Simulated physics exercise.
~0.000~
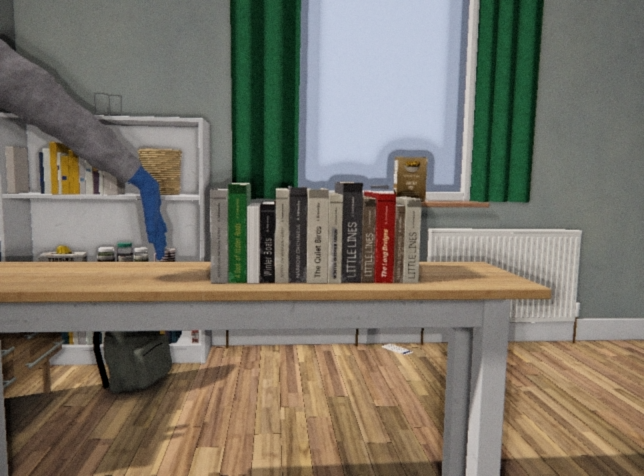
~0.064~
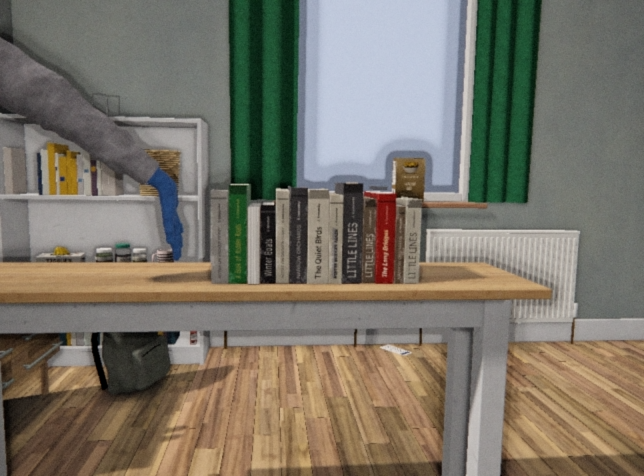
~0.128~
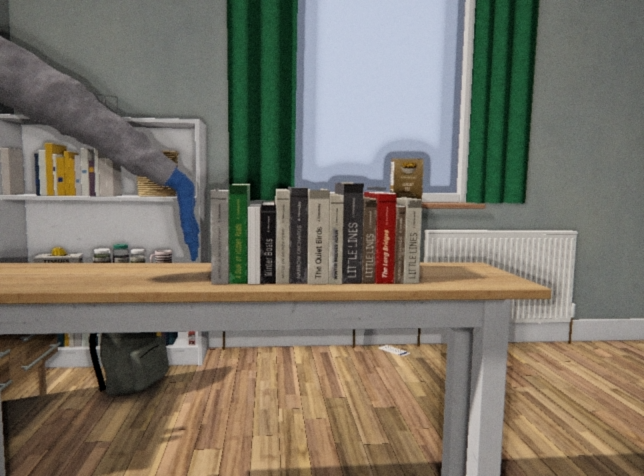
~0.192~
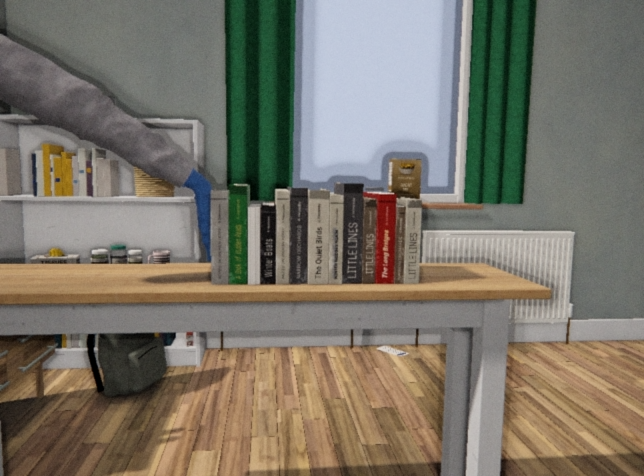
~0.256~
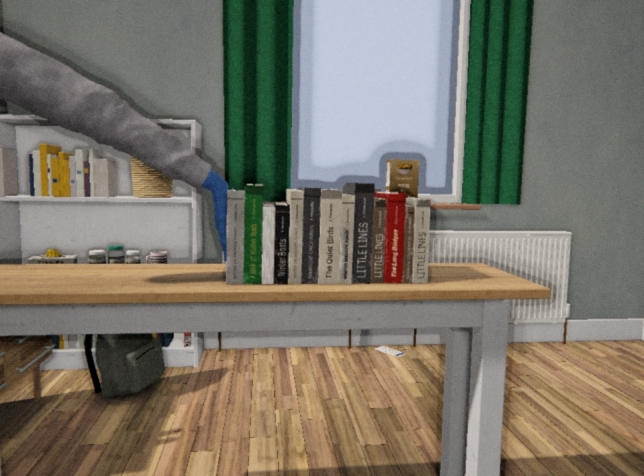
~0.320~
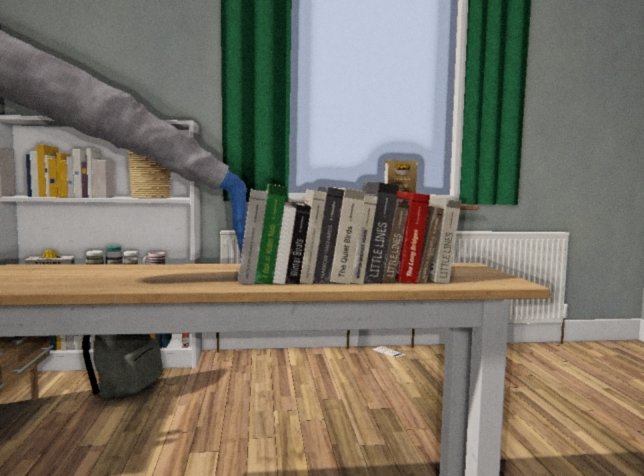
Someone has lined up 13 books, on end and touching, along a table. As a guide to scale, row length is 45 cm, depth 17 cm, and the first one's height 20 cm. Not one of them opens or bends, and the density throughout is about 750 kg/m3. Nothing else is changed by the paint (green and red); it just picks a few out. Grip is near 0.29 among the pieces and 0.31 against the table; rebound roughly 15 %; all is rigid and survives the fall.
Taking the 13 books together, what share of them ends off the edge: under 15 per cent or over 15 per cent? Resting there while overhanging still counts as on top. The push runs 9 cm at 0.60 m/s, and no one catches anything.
Fewer than 15 in 100.
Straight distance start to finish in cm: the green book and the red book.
Approx. distance from start in cm - green 10, red 30.
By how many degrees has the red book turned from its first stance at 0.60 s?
Something like 60°, more or less.
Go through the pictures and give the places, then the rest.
In the first picture (we follow the side turned to the camera; the camera moves round a little), hand (146, 206) 12 cm from the first; red book (386, 239); green book (237, 235); no piece has moved.
In the second picture, hand (164, 207) 8 cm from the first; red book (386, 239).
In the third picture, hand (182, 207) 43 mm from the first; red book (386, 240).
In the fourth picture, hand (199, 207) 5 mm from the first; red book (386, 240).
In the fifth picture, hand (216, 208) 34 mm in; green book (253, 235) displaced 32 mm; red book (396, 239) displaced 21 mm; 13 stirred so far.
In the sixth picture, hand (233, 208) 7 cm in; green book (271, 235) tipped 8°; red book (415, 239) tipped 7°; steepest lean 11°, the book at (431, 246); 13 stirred so far.
Around 0.38 s, none of the 13 books off the edge, 13 disturbed; red book tipped 20°; green book tipped 20°.
Around 0.44 s, none of the 13 books off the edge, 13 disturbed; red book tipped 33°; green book tipped 32°.
Around 0.60 s, none of the 13 books off the edge, 13 disturbed; red book tipped 62°; green book tipped 48°.
Around 1.04 s, 1 of the 13 books off the edge; red book on its side; green book tipped 51°.
Finally (1.3 s), 1 of the 13 books off the edge; red book on its side; green book tipped 51°. That is 8 per cent. Seen by the last camera, middles, red book near (504, 260), green book near (273, 243).
